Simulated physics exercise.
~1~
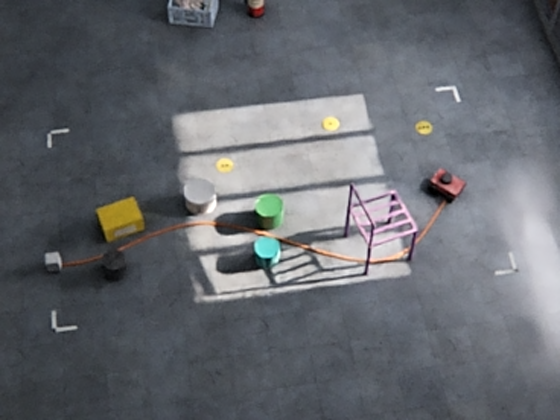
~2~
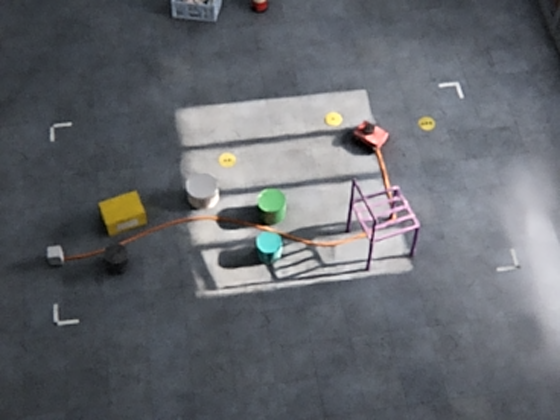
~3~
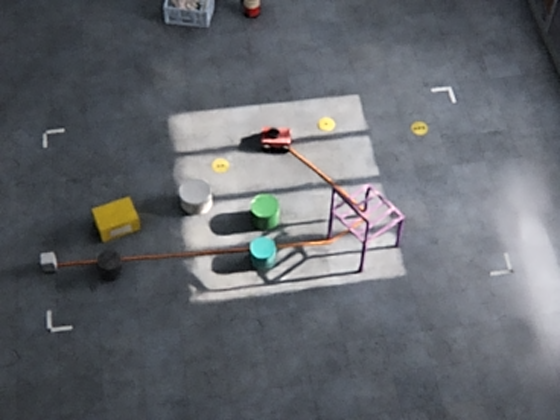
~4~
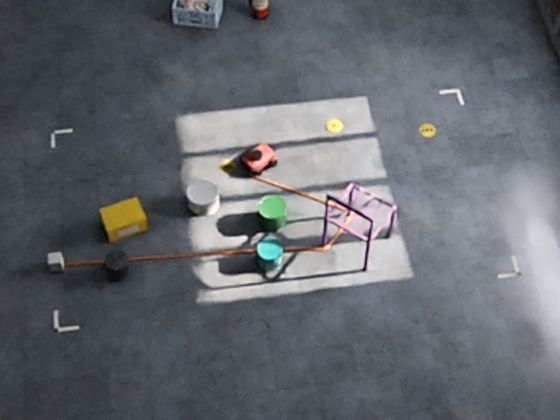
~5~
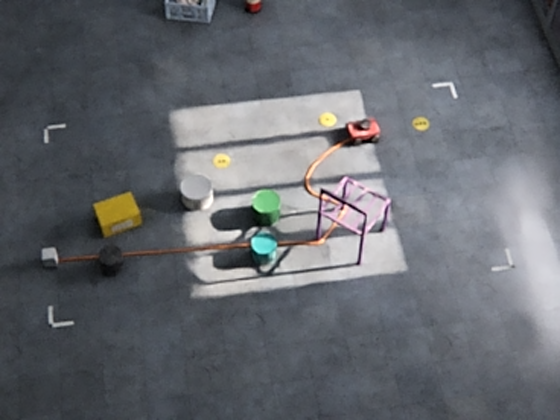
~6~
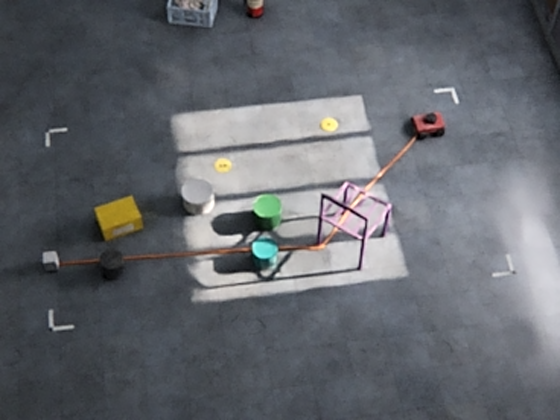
A small red cart trailing an orange lead starts at the right of a grey floor, beyond a purple chair-like frame, with buckets, a black tub and a yellow carton to the left. It rolls up and left over the sunlit patch, the lead running by the frame. As it continues left, the lead straightens and the frame shifts slightly left and turns. The cart dips down to a yellow mark near the white bin, then heads back right, the lead curving loosely. It ends at the upper right, the frame displaced and the teal bucket still in place.
